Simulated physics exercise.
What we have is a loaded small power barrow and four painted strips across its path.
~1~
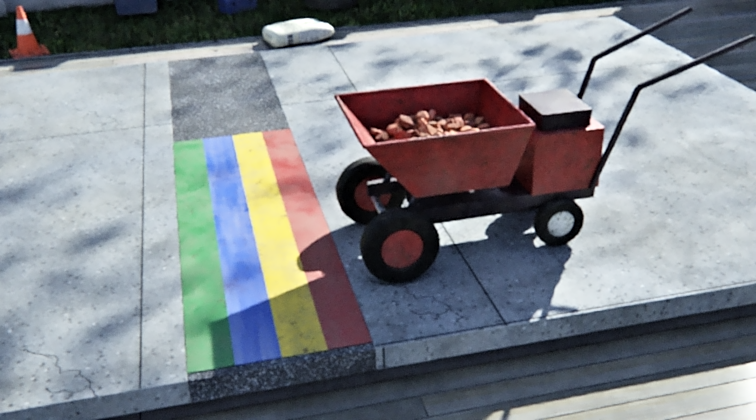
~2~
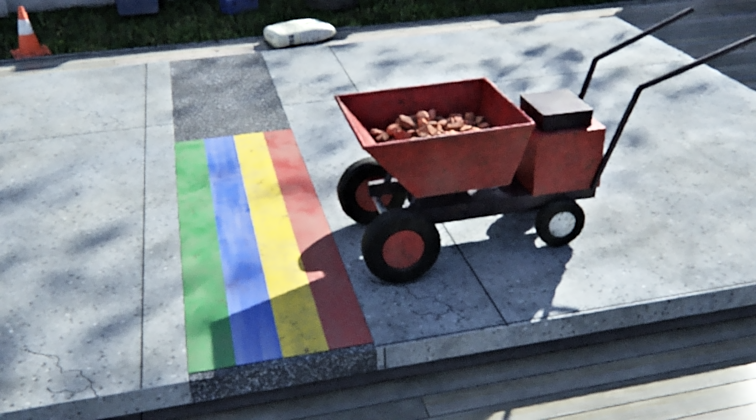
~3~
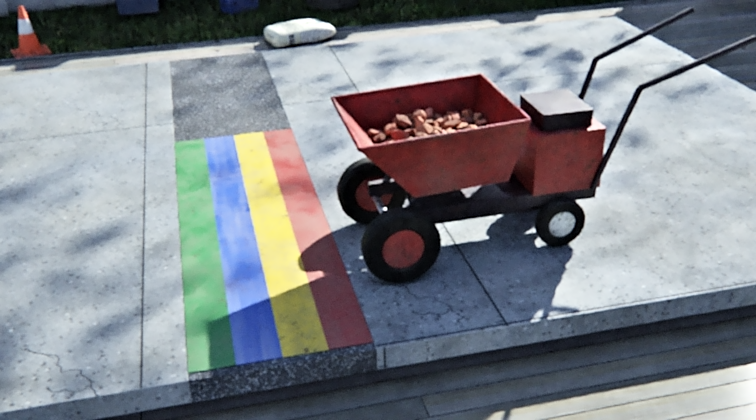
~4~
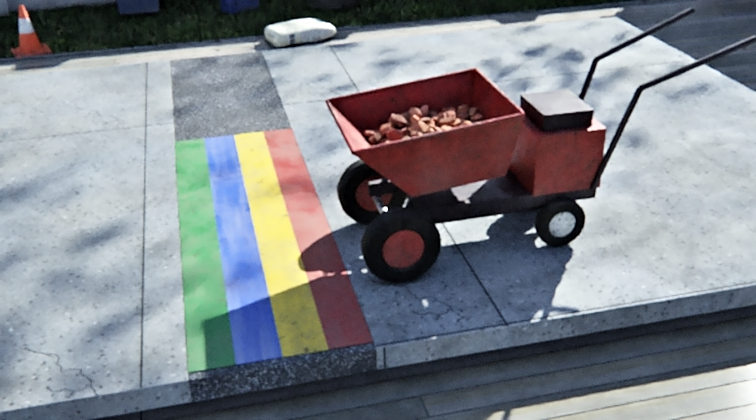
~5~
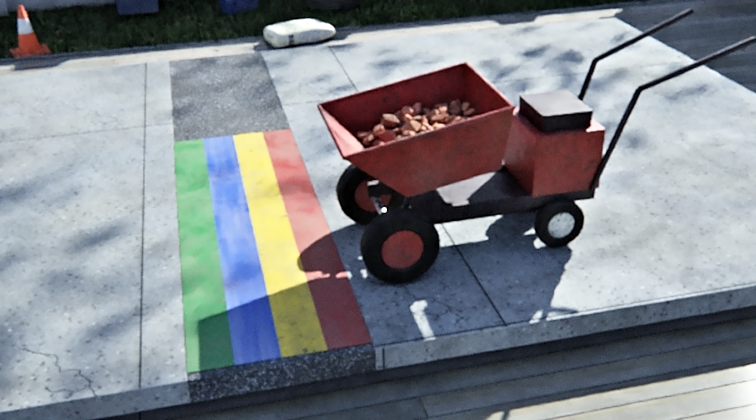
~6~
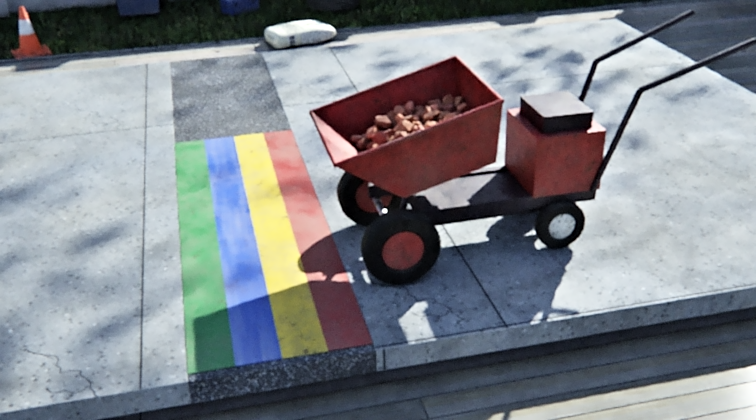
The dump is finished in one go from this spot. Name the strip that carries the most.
The blue one gets the largest share.
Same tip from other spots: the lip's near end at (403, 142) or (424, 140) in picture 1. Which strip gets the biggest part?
The first try: The strip in yellow. The second: That yellow strip.
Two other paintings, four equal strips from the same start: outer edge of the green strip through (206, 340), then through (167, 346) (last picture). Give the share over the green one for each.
Near 30 % and 10 %.
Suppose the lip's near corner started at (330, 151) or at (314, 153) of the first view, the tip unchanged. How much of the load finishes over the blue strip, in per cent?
Near 20 % and 0 %.
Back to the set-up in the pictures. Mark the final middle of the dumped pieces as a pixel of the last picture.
At about (234, 266).
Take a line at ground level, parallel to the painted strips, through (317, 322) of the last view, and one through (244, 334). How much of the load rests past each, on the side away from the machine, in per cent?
First some 70, then 40 per cent.
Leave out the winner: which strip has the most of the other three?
The runner-up: That green strip.
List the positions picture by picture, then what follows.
The first picture shows lip of the skip at (365, 147), level; top of the load at (439, 141), lumps of rubble; red strip at (339, 313); yellow strip at (296, 320); blue strip at (252, 327); green strip at (208, 334).
The second picture shows lip of the skip at (364, 148), level; top of the load at (439, 141).
The third picture shows lip of the skip at (360, 150), tipped barely; top of the load at (451, 136).
The fourth picture shows lip of the skip at (354, 153), tipped a little; top of the load at (447, 133).
The fifth picture shows lip of the skip at (344, 158), tipped a little; top of the load at (453, 126).
The sixth picture shows lip of the skip at (336, 165), tipped clearly; top of the load at (445, 122); red strip at (340, 315); yellow strip at (297, 321); blue strip at (253, 328); green strip at (208, 335).
Soon after the last picture, skip tipped steeply; all in the skip.
A little later, skip tipped right over; most in the skip; a small part over the yellow strip; a small part over the blue strip; a stray few over the green strip.
Later still, skip tipped right over; about a quarter in the skip; a small part over the yellow strip; about a third over the blue strip; about a quarter over the green strip; a small part off the paint.
At rest, skip tipped right over; about a quarter in the skip; none over the red strip; a small part over the yellow strip; about a third over the blue strip; about a quarter over the green strip; a small part off the paint.
